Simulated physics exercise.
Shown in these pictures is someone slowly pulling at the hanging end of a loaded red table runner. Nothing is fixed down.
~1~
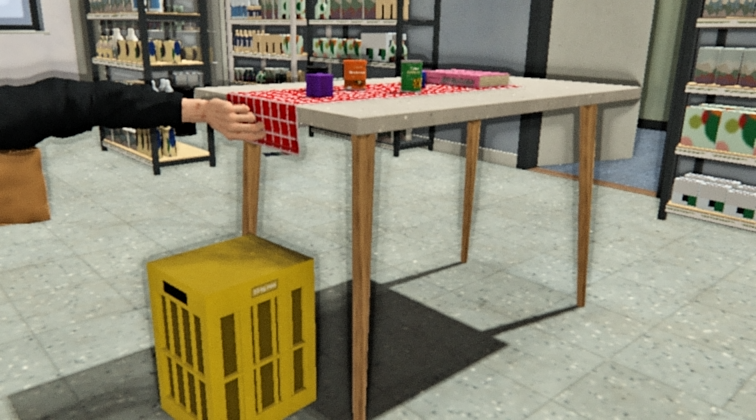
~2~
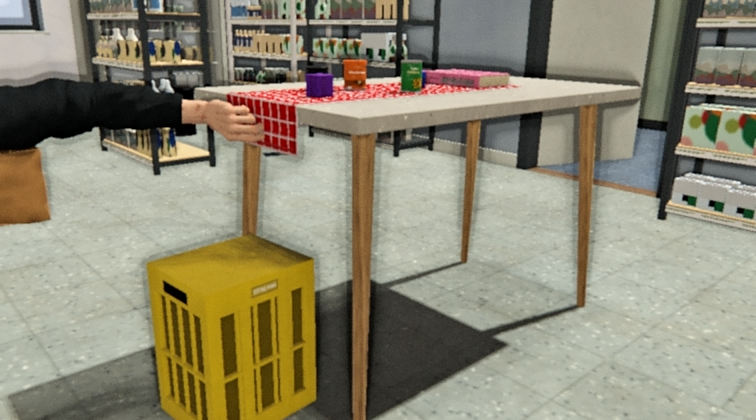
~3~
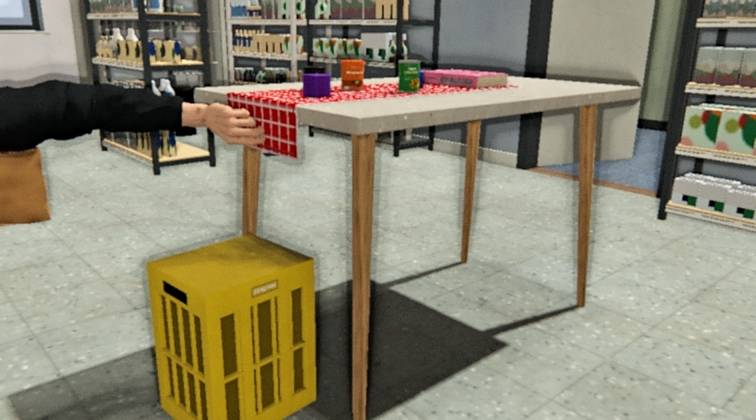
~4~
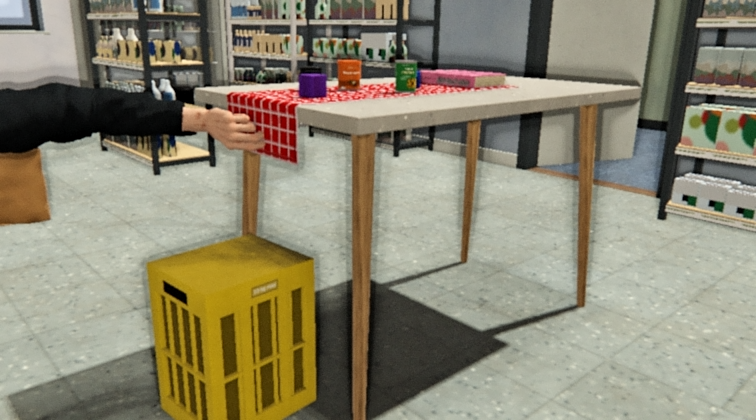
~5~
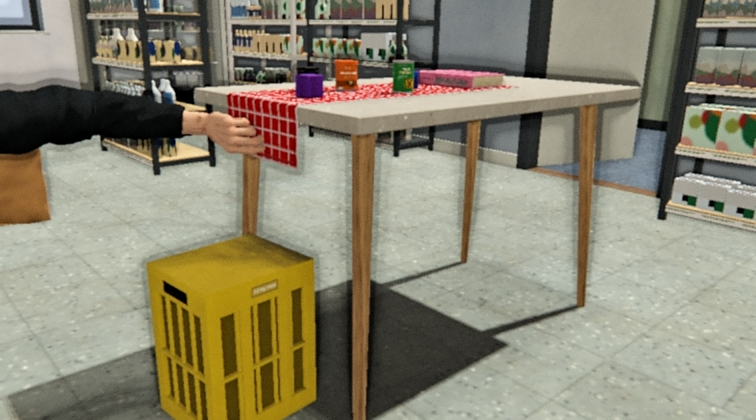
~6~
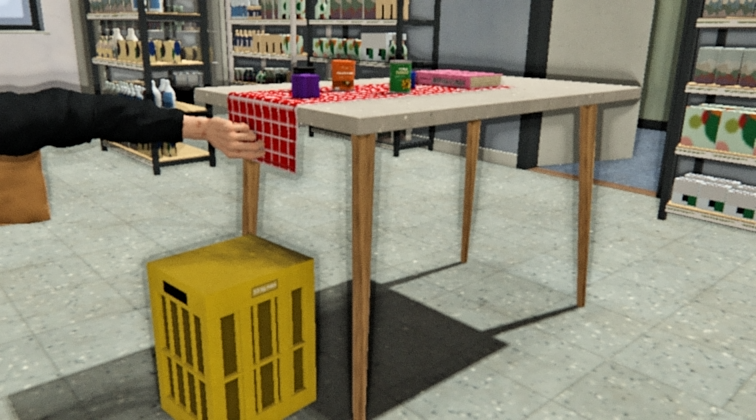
A hand slowly pulls a red checked runner down, drawing the containers slightly left.
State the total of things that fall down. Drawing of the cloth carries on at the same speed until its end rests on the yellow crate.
Two pieces drop off.
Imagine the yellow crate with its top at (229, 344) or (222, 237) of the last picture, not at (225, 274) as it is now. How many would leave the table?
Respectively 4 and 1.
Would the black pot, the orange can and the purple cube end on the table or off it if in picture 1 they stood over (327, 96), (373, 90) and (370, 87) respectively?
Black pot: Off. Orange can: Still up. Purple cube: Still up.
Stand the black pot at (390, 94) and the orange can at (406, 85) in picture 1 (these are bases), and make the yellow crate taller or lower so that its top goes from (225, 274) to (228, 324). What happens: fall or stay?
Result: Black pot gone, orange can still there.
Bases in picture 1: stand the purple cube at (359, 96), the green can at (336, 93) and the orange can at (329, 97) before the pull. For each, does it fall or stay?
The purple cube would end up off, the green can would end up off, the orange can would end up off.
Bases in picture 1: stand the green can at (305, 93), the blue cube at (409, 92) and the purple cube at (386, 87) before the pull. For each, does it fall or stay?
Result - green can down, blue cube still up, purple cube still up.
Soon after, hem near (262, 212); purple cube gone.
Then, hem on the crate; purple cube and black pot gone.
At rest, hem on the crate; purple cube and black pot gone. The table loses two.
